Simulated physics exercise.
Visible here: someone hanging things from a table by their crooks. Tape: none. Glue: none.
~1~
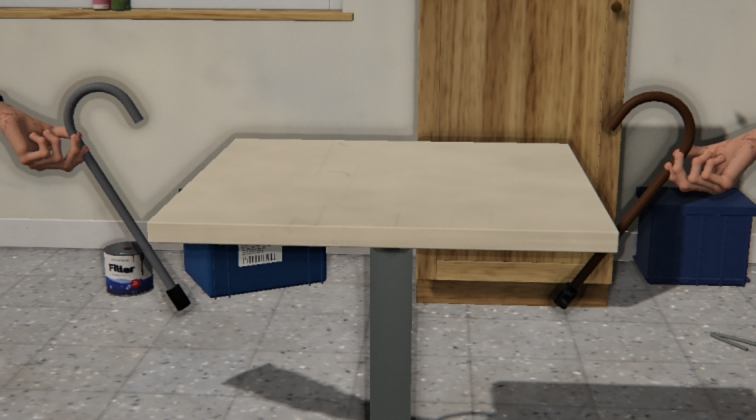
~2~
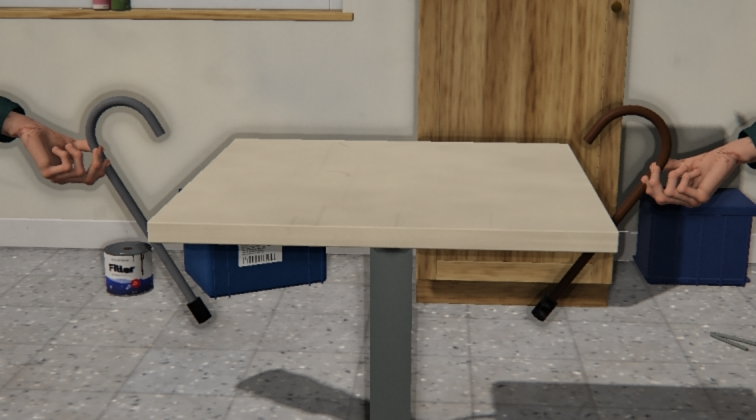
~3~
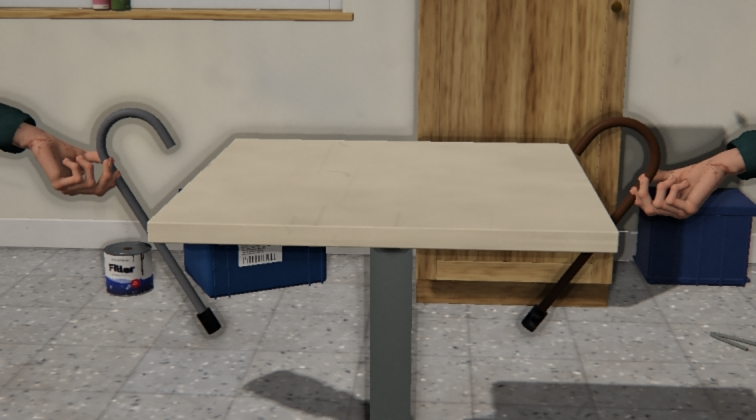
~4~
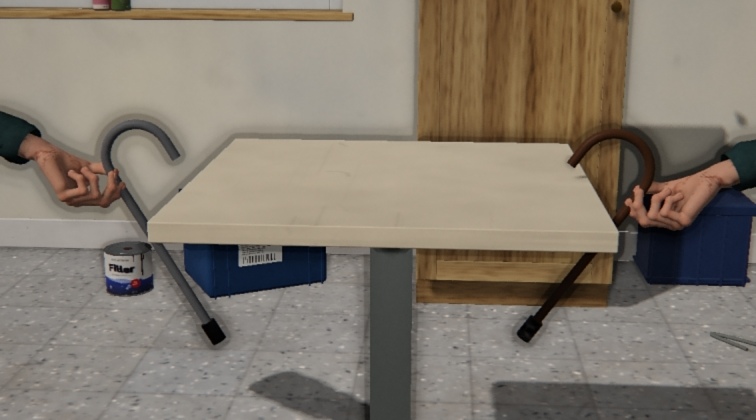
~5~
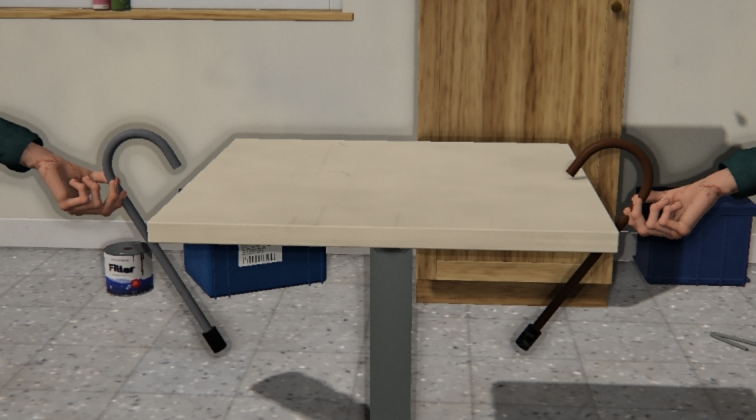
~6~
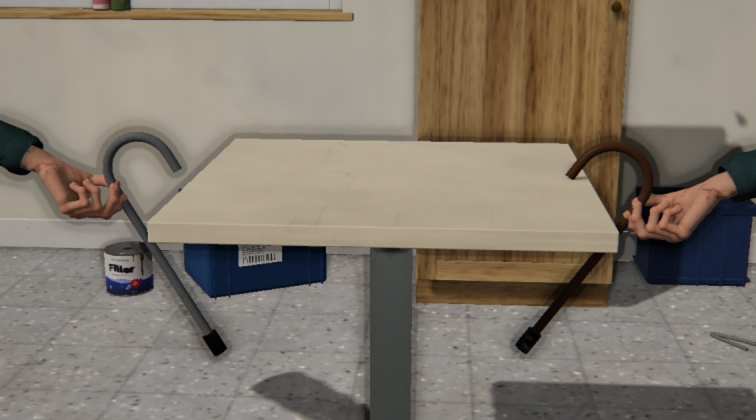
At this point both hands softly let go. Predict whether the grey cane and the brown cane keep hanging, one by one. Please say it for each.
Grey cane - no, it falls. Brown cane - yes, it keeps hanging.
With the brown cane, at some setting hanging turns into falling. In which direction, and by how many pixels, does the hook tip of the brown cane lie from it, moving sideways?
Shift it right by roughly 20 pixels.
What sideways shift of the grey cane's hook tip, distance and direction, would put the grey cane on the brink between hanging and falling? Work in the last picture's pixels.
Shift: 20 px, direction right.
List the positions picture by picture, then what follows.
The first frame shows still on the way; grey cane (146, 192); brown cane (605, 195); table (392, 185).
The second frame shows still on the way; brown cane (582, 208); table (392, 185).
The third frame shows still on the way; grey cane (178, 217); table (392, 185).
The fourth frame shows still on the way; brown cane (566, 230); table (392, 185).
The fifth frame shows still on the way; grey cane (183, 237); table (392, 185).
The sixth frame shows in place, still held; grey cane (184, 240); brown cane (565, 242); table (392, 185).
Then, 0.36 s later than the last frame, grey cane fallen; brown cane at rest near (567, 243).
When it is over, the grey cane falls to the floor; the brown cane stays hooked on the edge, near (565, 242).
